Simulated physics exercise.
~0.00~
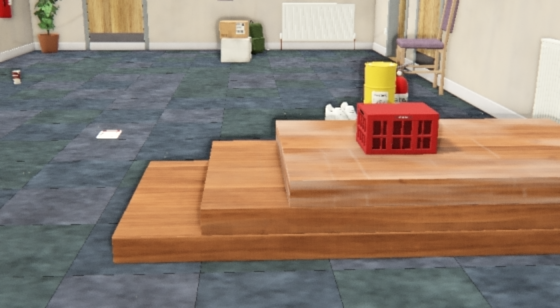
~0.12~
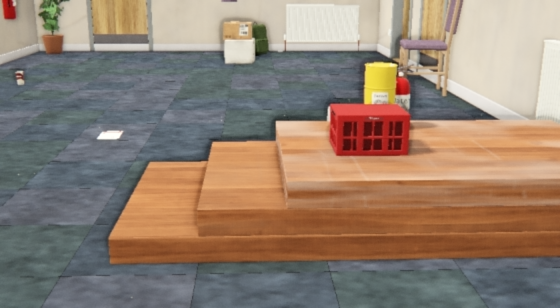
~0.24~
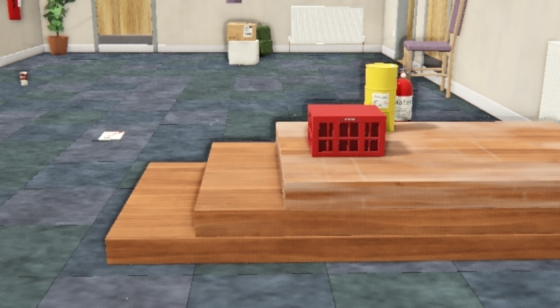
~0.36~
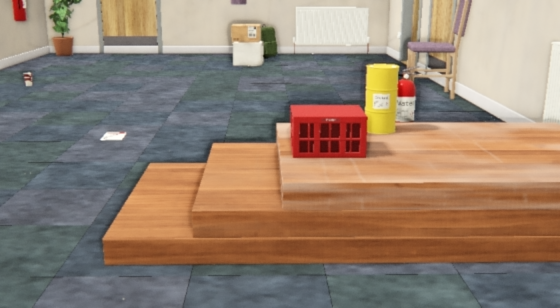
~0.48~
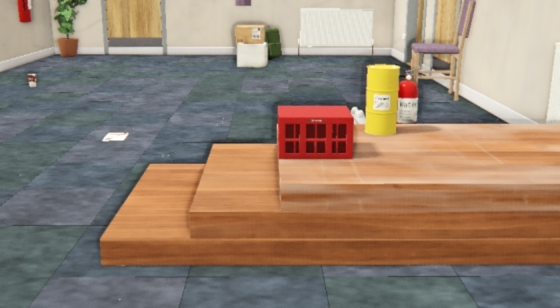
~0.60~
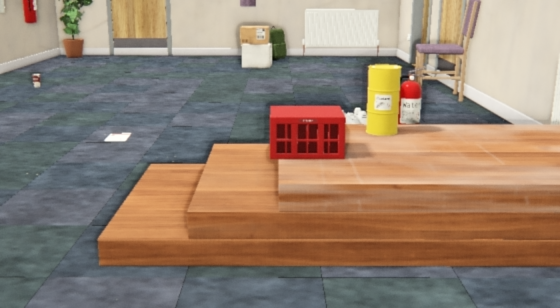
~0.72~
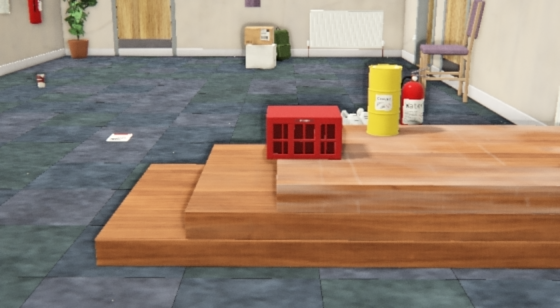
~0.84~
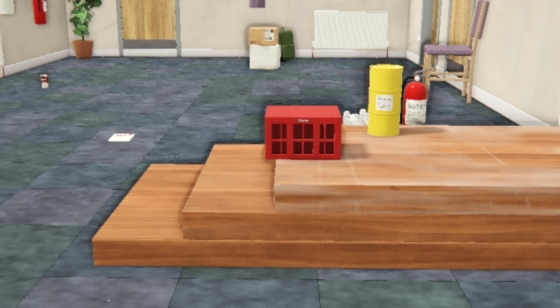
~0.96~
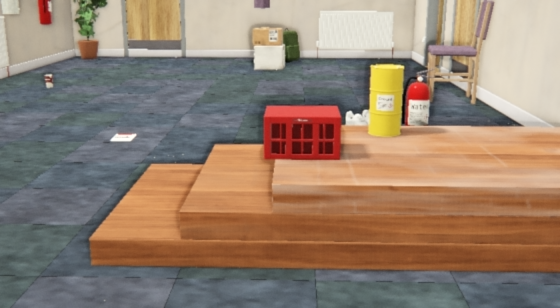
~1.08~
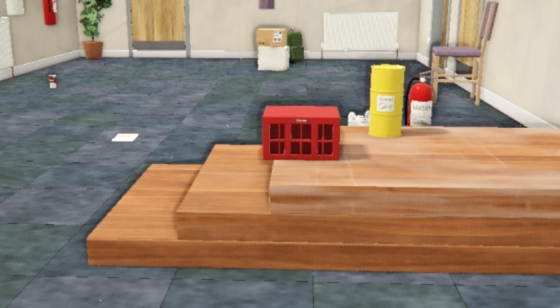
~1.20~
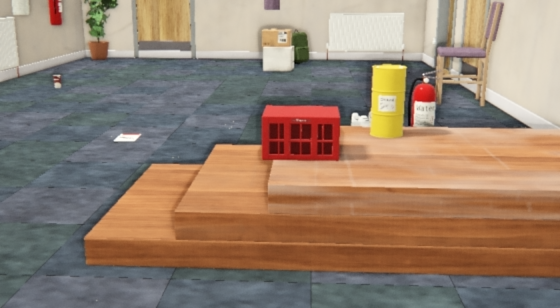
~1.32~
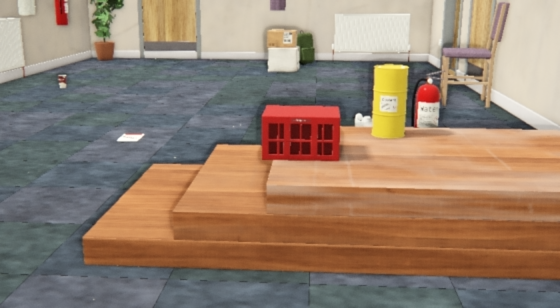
A red crate slides left across the top of a wooden landing with steps leading down, set on a dark tiled floor. It starts in front of a yellow canister and moves clear of it, uncovering more of the canister and a red fire extinguisher standing behind. The crate slows as it nears the edge of the top level, while the canister stays upright in its place. The view drifts slightly sideways around the room. Finally the crate comes to rest upright on the landing, close to the edge, without dropping onto the steps.
